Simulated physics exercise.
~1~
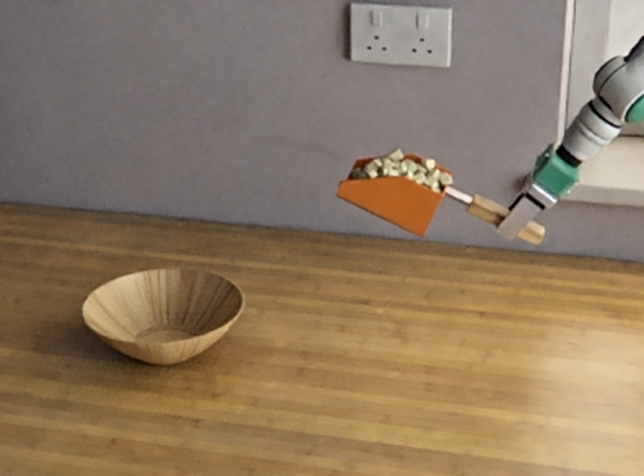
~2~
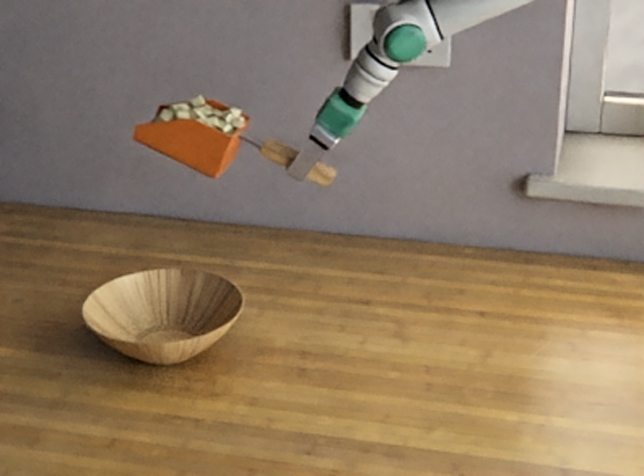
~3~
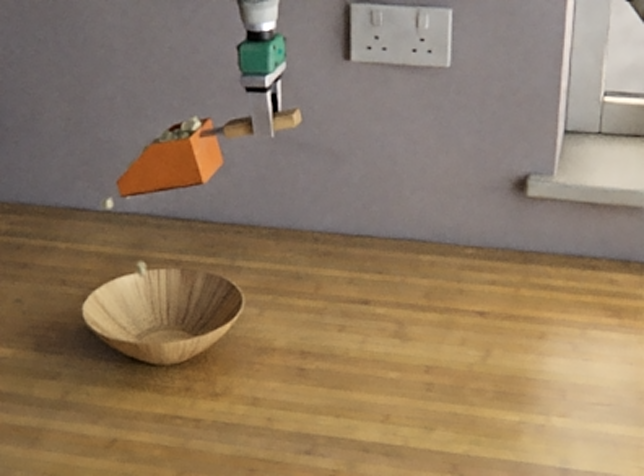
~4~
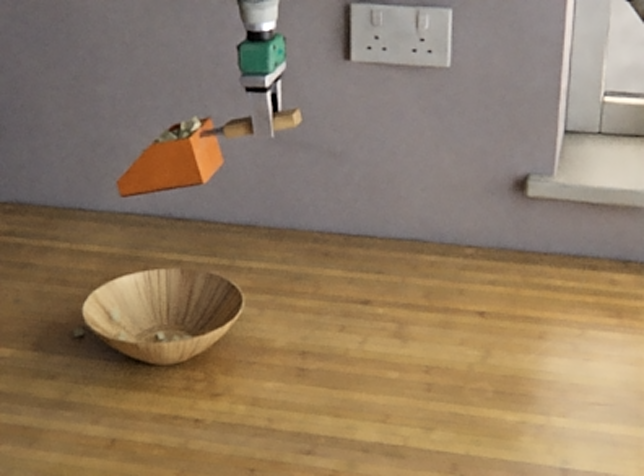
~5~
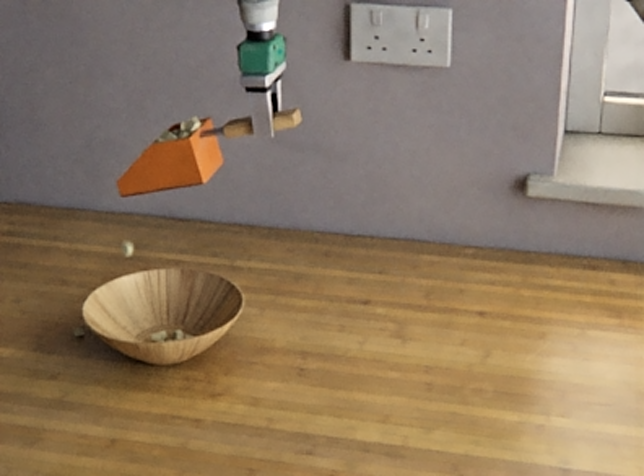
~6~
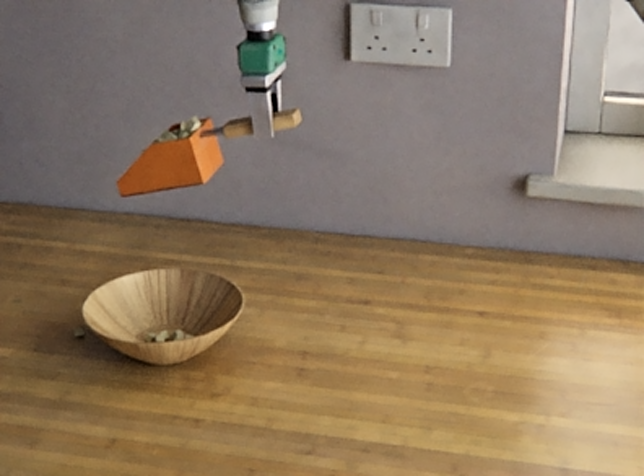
A robot arm carries an orange scoop left and tips a few pieces into a bowl.
